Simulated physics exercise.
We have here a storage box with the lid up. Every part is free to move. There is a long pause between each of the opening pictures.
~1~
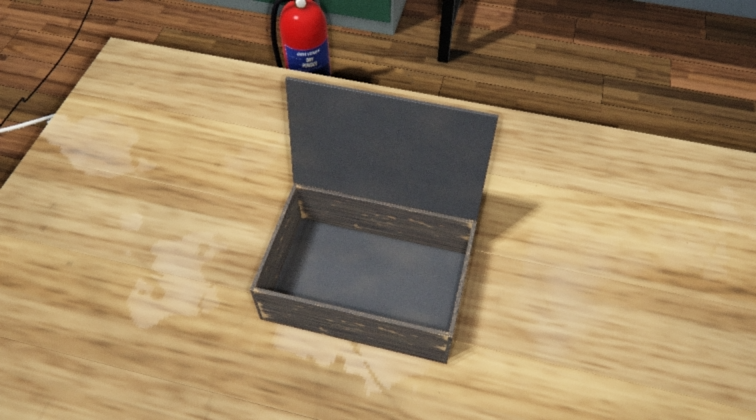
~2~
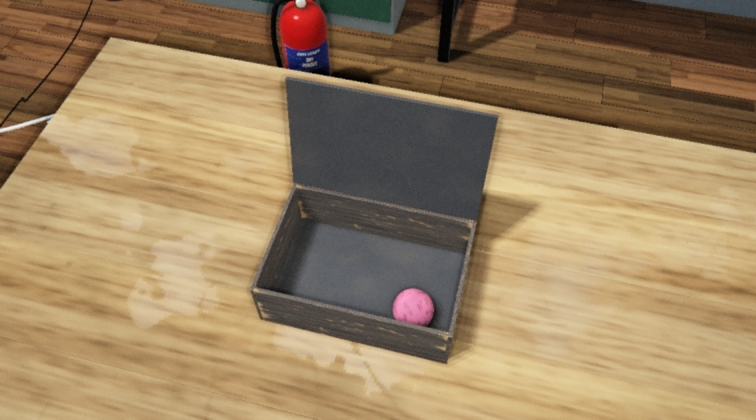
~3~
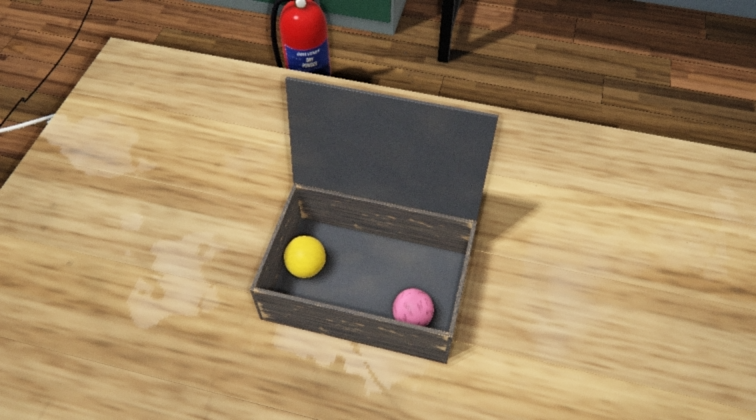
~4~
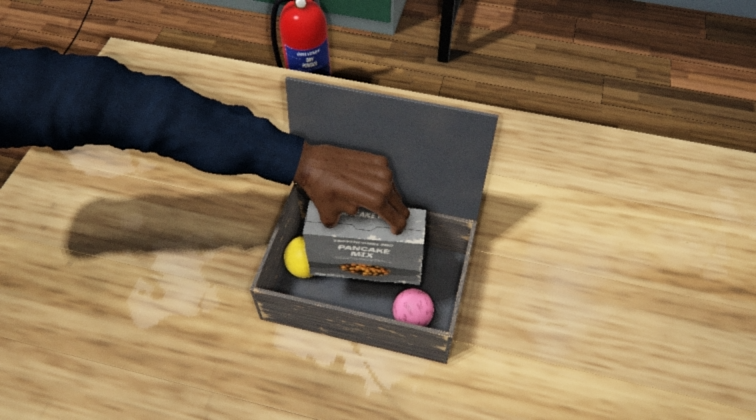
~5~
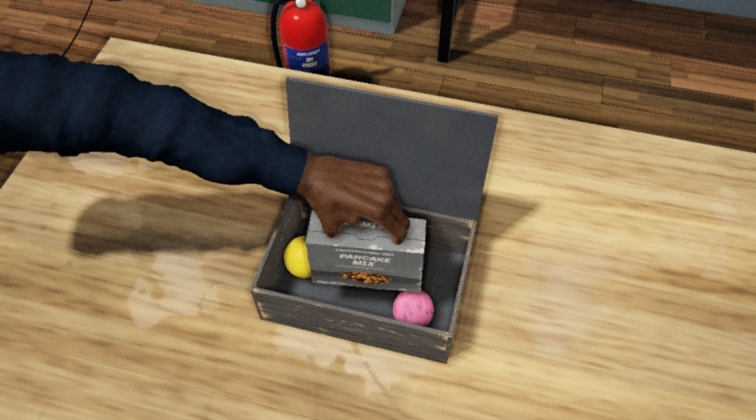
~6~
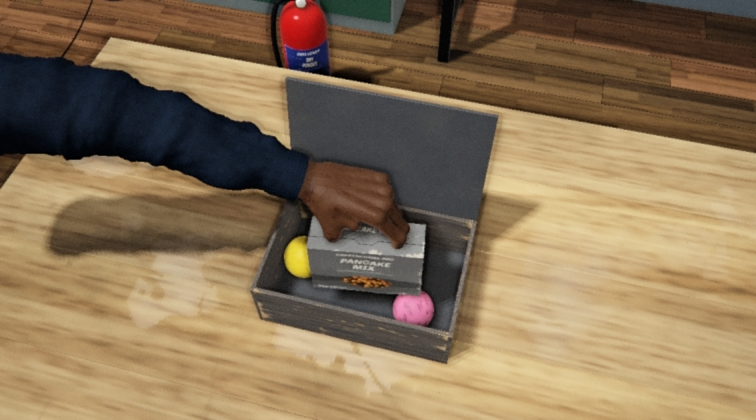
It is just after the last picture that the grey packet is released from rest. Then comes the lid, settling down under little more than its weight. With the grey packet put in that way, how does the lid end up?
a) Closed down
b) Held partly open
Answer: A.
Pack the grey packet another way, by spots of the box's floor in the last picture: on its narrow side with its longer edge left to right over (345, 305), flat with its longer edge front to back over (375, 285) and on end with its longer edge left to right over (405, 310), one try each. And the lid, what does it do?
The lid stays up the first time, goes down the second time and stays up the third time.
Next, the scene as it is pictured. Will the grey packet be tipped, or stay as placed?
Observation: It tilts over.
Then, 0.50 s on from there, grey packet on its side near (391, 263); pink ball shifted a little.
Then, 1.50 s on from there, lid 67° above the rim; grey packet on its side near (392, 263); pink ball shifted a little.
Then, 1.90 s on from there, lid 18° above the rim; grey packet on its side near (392, 263); pink ball shifted a little.
In the end, lid shut; toppled in the box, grey packet; the other 2 unmoved. At the end, from the last picture's camera, grey packet near (392, 263).
